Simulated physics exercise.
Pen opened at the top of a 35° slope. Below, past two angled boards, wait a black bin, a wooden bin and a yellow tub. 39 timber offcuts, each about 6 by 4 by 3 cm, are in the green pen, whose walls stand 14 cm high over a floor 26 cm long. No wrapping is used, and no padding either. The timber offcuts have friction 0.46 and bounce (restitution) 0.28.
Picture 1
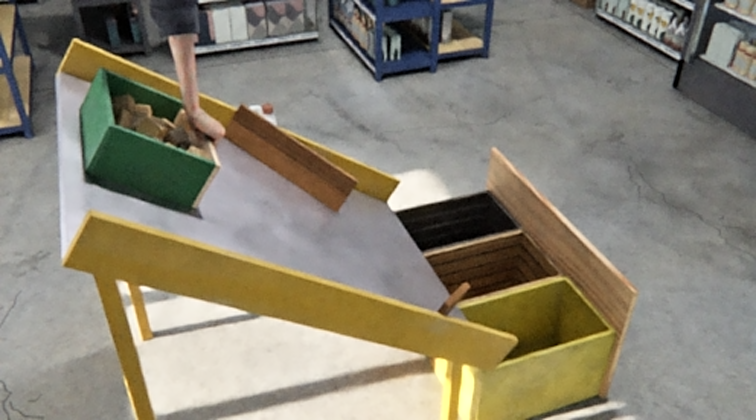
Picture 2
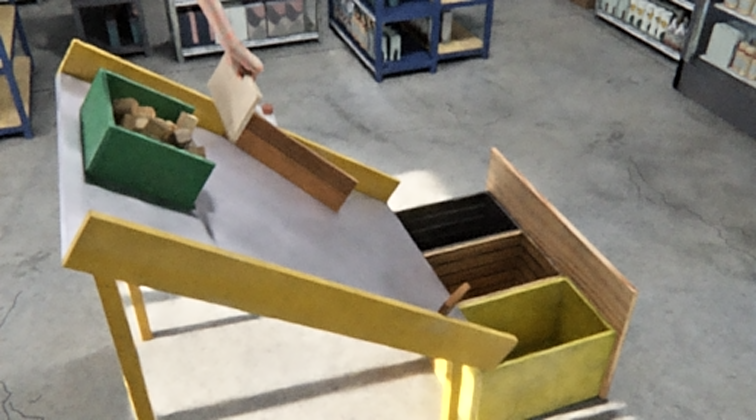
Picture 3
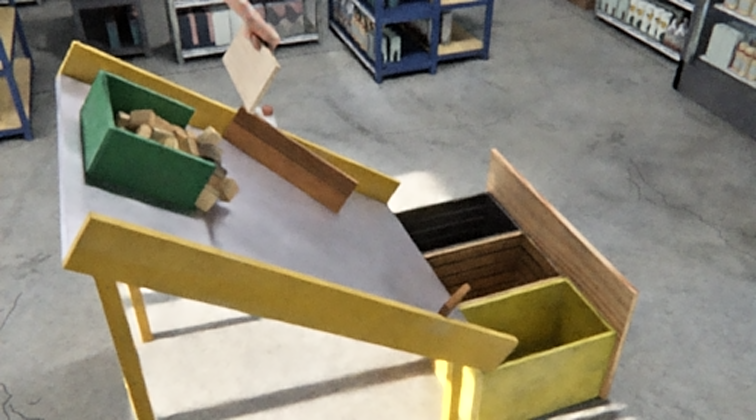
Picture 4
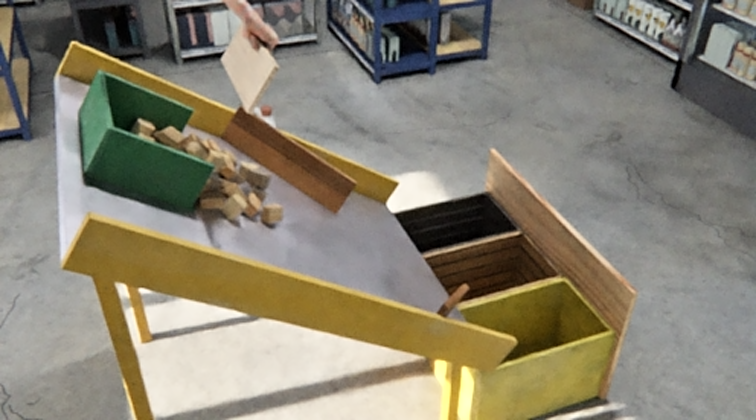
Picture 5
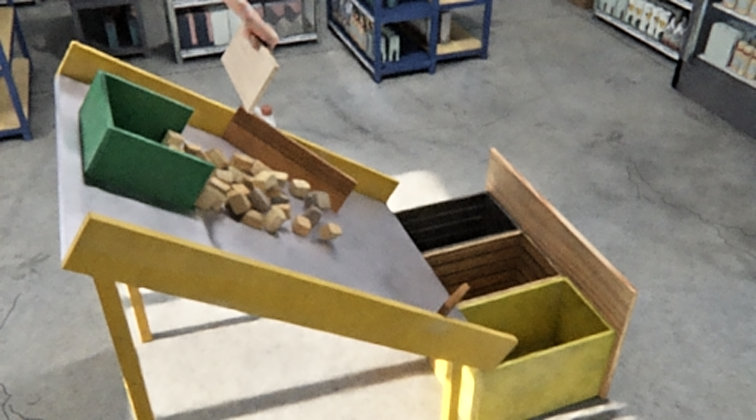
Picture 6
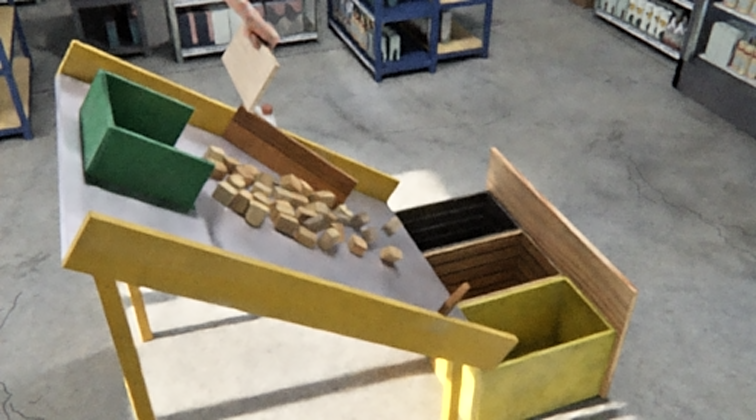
A hand lifts a panel from the green pen and wooden blocks tumble down the slope.
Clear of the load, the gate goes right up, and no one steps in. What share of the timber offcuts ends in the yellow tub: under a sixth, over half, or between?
I'd say not even a sixth of the timber offcuts wind up in the yellow tub.
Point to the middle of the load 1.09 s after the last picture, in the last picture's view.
(507, 307).
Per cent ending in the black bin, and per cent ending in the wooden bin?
Roughly 0 and 100 per cent.
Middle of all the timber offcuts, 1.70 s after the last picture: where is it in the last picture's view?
Centre: Approx. (506, 311).
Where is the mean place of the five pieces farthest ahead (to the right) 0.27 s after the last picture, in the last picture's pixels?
Their mean place is near (485, 291).
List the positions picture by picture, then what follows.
In the first frame (places track the rim corner closest to us here), green pen (115, 126); yellow tub (486, 370); all still inside.
The second frame shows green pen (115, 126).
The third frame shows green pen (115, 128); 11 out, the lowest offcut at (227, 190).
The fourth frame shows green pen (114, 128); 24 out, the lowest offcut at (272, 213).
The fifth frame shows green pen (114, 128); 35 out, the lowest offcut at (316, 200).
The sixth frame shows green pen (114, 127); yellow tub (486, 370); 39 out, the lowest offcut at (392, 227).
Then, 0.27 s after the last picture, 6 in the wooden bin, 29 on the slope and 4 in the air.
Then, 0.61 s after the last picture, 34 in the wooden bin, 4 on the slope and 1 in the air.
Then, 1.09 s after the last picture, 37 in the wooden bin, 1 on the slope and 1 in the air.
Outcome (1.70 s after the last picture), 39 in the wooden bin. Asked share, 0 of 39, 0 per cent.
